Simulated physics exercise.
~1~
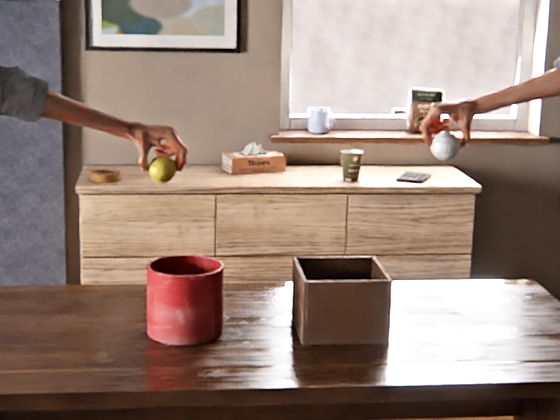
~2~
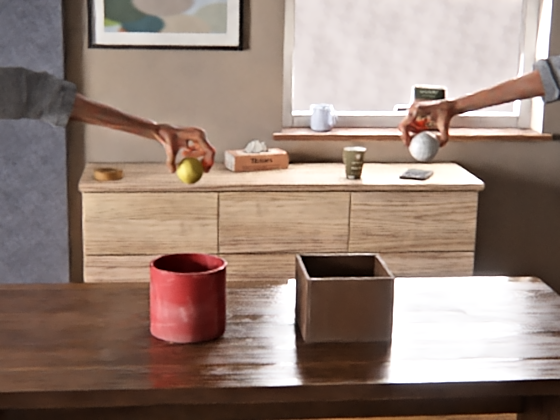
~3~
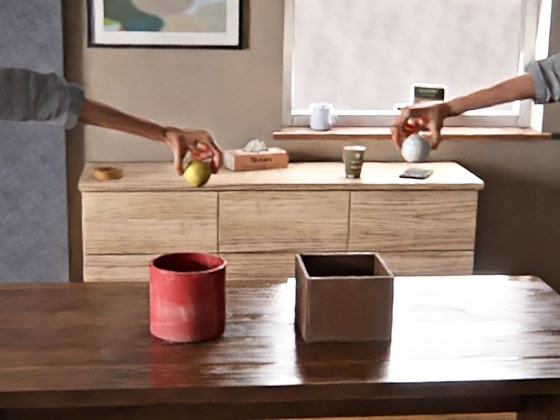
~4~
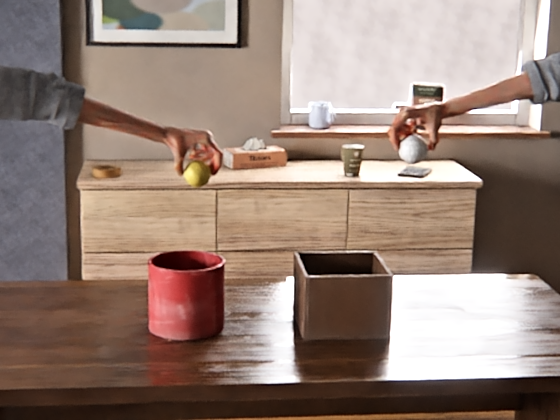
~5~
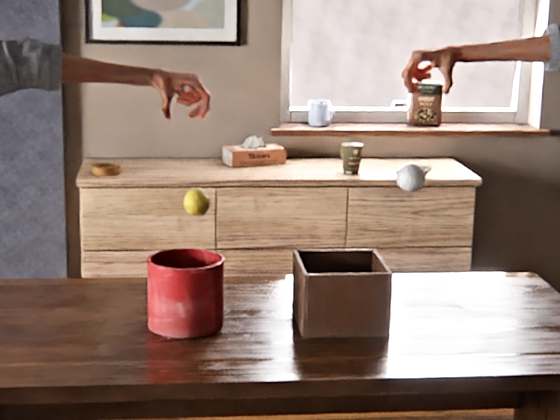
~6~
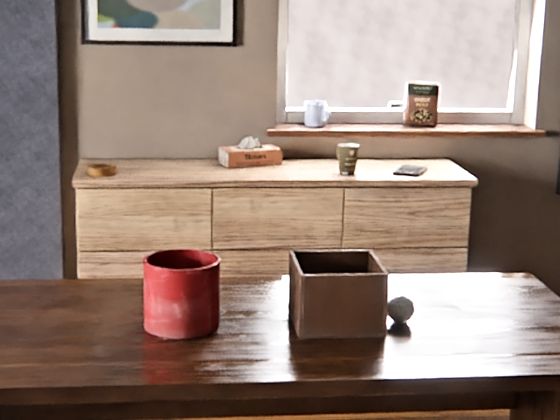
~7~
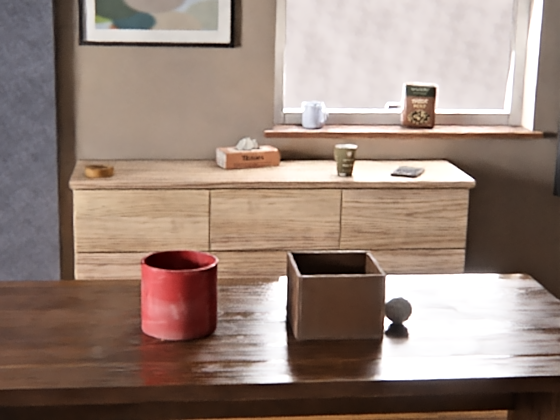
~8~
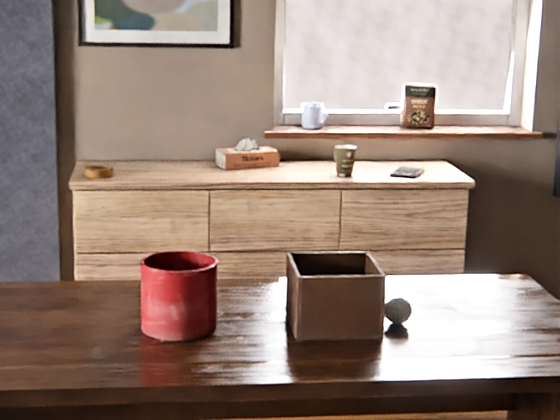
A yellow lemon and a white onion hang from two hands reaching in from opposite sides, above a wooden table holding a round red bucket and a square brown basket. The hands ease inward, the lemon moving right and the onion left, then hold still. Both hands let go and draw back as the lemon and onion fall together. The lemon drops into the red bucket and disappears from sight. The onion misses the brown basket and comes down just to its right, where it rests on the tabletop against the basket's side.
